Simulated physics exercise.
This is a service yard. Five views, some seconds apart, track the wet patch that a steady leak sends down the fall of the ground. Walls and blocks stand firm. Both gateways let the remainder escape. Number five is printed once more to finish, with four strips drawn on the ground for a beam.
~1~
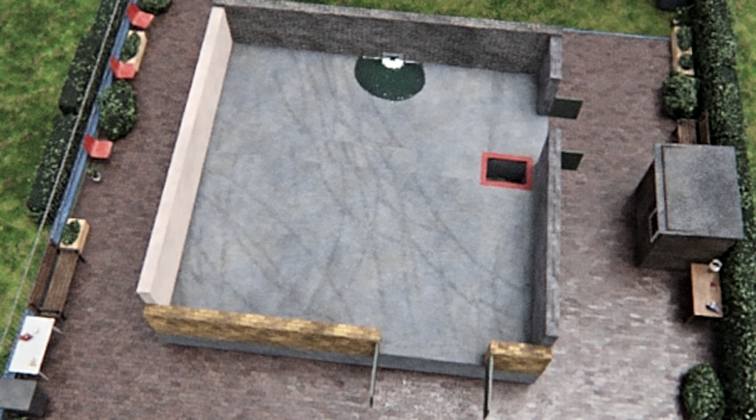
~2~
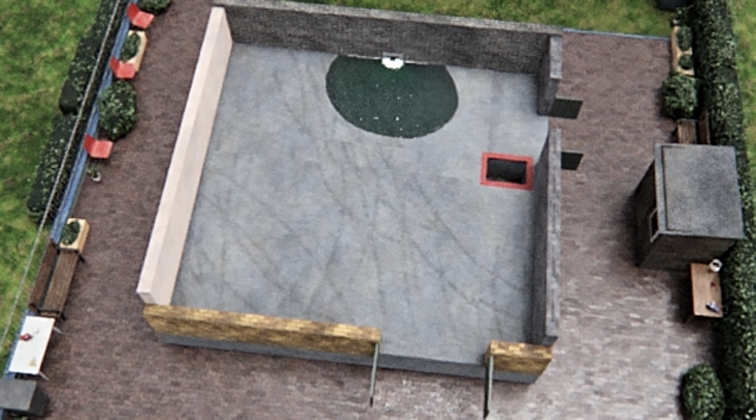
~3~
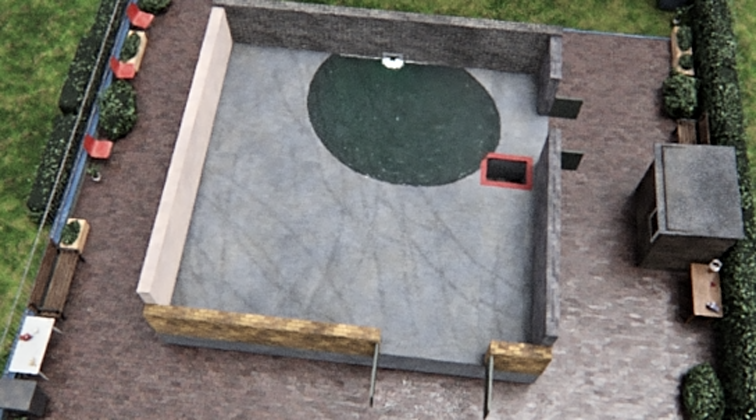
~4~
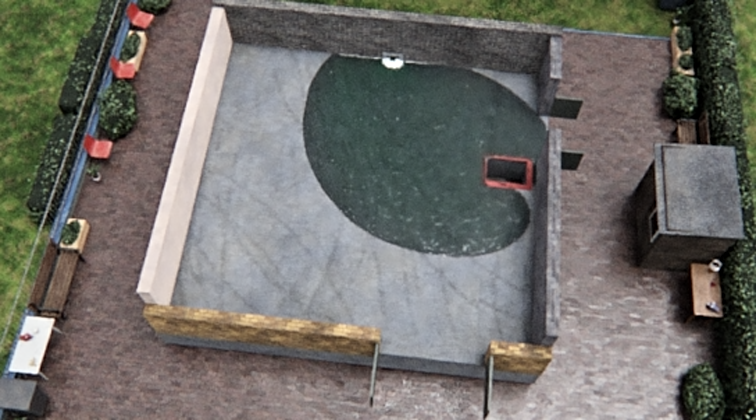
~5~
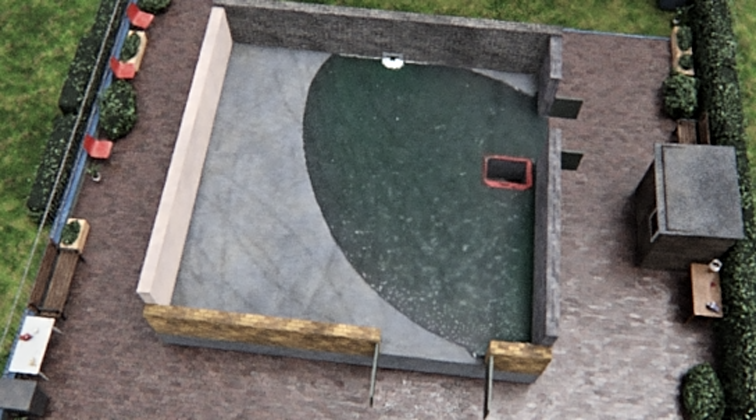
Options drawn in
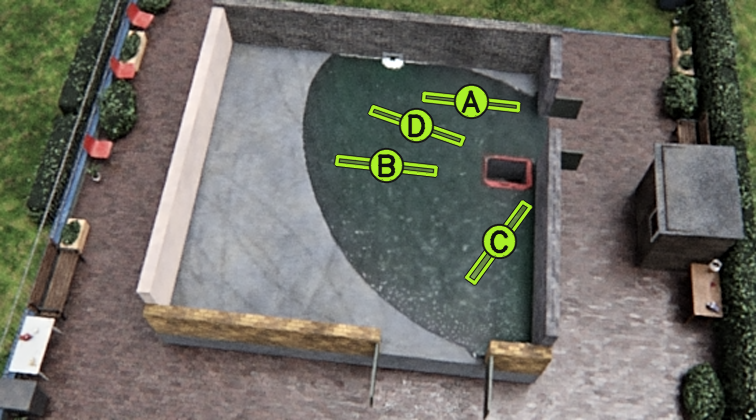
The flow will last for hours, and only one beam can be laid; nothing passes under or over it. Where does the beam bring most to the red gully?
B is best.
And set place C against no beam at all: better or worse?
It is better.
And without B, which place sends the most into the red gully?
That is place C.
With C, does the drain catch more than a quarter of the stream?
Yes.
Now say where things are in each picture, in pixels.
Outfall at (393, 57); red gully at (507, 171); open gate at (433, 348); open gate at (537, 139); front seen at (403, 96), 3 % of the ground wet; red gully still dry, in the first picture.
Front seen at (399, 136), 11 % of the ground wet; red gully still dry, in the second picture.
Front seen at (460, 175), 23 % of the ground wet; red gully still dry, in the third picture.
Front seen at (494, 246), 40 % of the ground wet; red gully taking water, in the fourth picture.
Front seen at (520, 319), 55 % of the ground wet; red gully taking water, in the fifth picture.
On the marked copy, A from (423, 96) to (518, 107); B from (337, 160) to (435, 171); C from (470, 280) to (526, 204); D from (371, 110) to (462, 141).
With A, about 19 % of the stream goes into the red gully, about 81 % out by the gates.
With B, about 51 % of the stream goes into the red gully, about 48 % out by the gates.
With C, about 36 % of the stream goes into the red gully, about 64 % out by the gates.
With D, about 18 % of the stream goes into the red gully, about 82 % out by the gates.
